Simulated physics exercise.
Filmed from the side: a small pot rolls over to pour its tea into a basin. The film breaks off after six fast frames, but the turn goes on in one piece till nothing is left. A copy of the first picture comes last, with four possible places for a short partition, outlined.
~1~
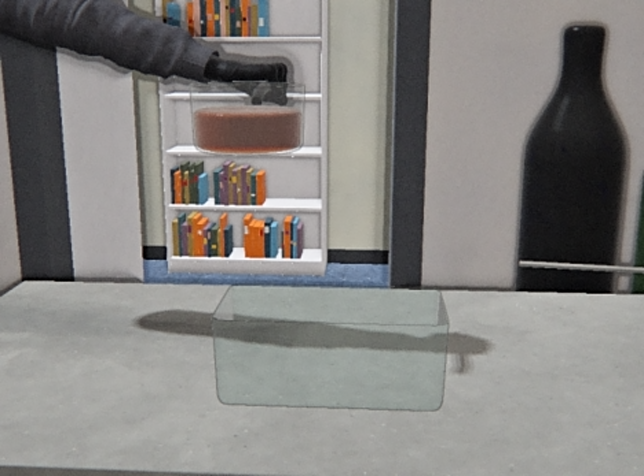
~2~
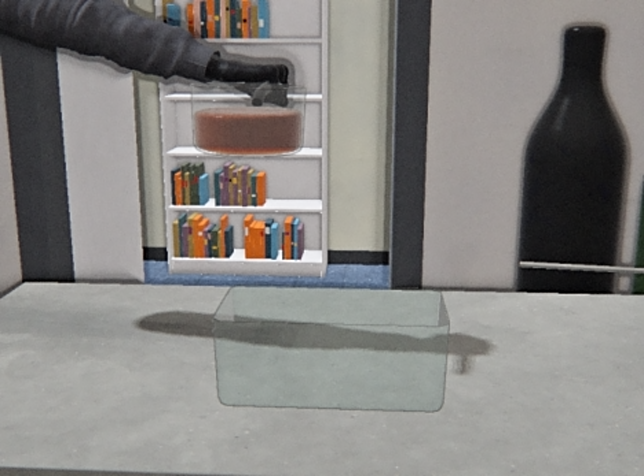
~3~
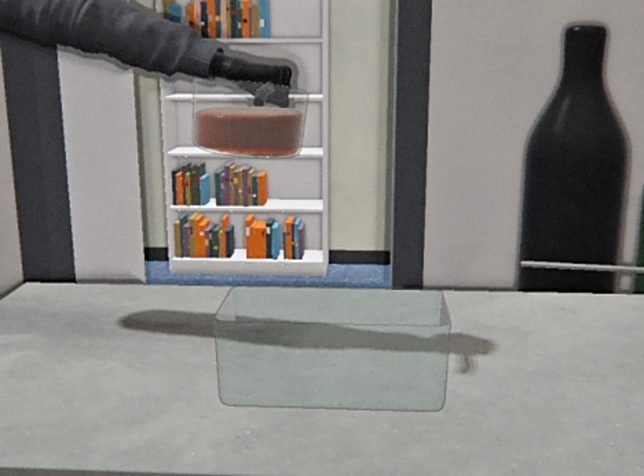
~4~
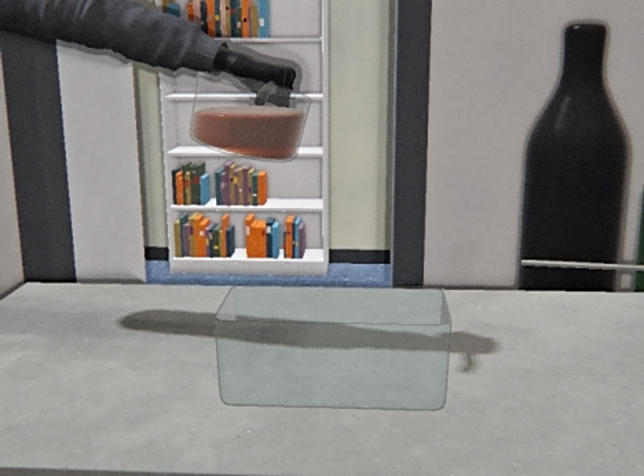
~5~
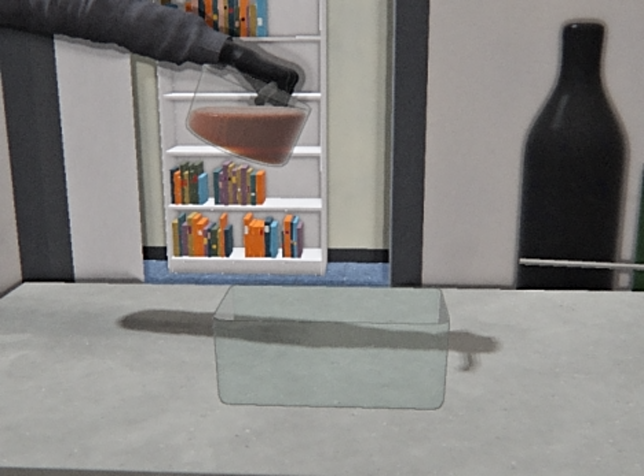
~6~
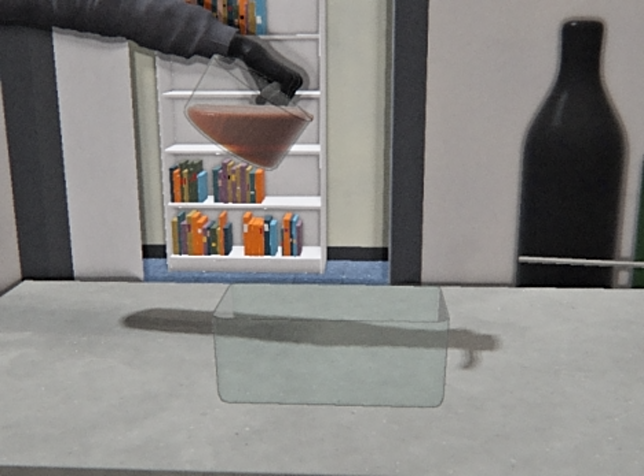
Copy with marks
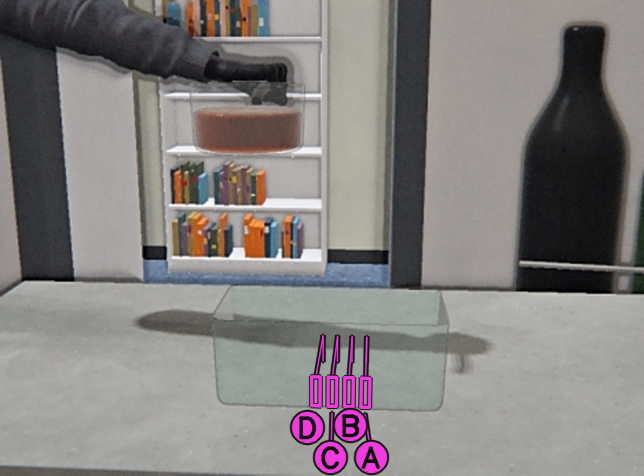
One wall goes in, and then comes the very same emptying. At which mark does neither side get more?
Use position A.
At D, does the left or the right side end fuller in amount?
The right side.
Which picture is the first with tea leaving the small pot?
Picture 6.
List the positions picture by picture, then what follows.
Upright, lip at (303, 84); basin from (217, 401) to (443, 409); nothing has left yet.
Upright, lip at (304, 87); nothing has left yet.
Tipped about 6°, lip at (307, 91); nothing has left yet.
Tipped about 13°, lip at (309, 98); nothing has left yet.
Tipped about 23°, lip at (310, 108); nothing has left yet.
Tipped about 34°, lip at (309, 119); tea is over the lip, down to (309, 119).
On the marked copy, A at (365, 413); B at (348, 413); C at (332, 412); D at (315, 412).
With A, about 50 % ends left of the wall and 48 % right of it; 3 % is lost outside.
With B, about 35 % ends left of the wall and 63 % right of it.
With C, about 22 % ends left of the wall and 76 % right of it.
With D, about 9 % ends left of the wall and 89 % right of it.
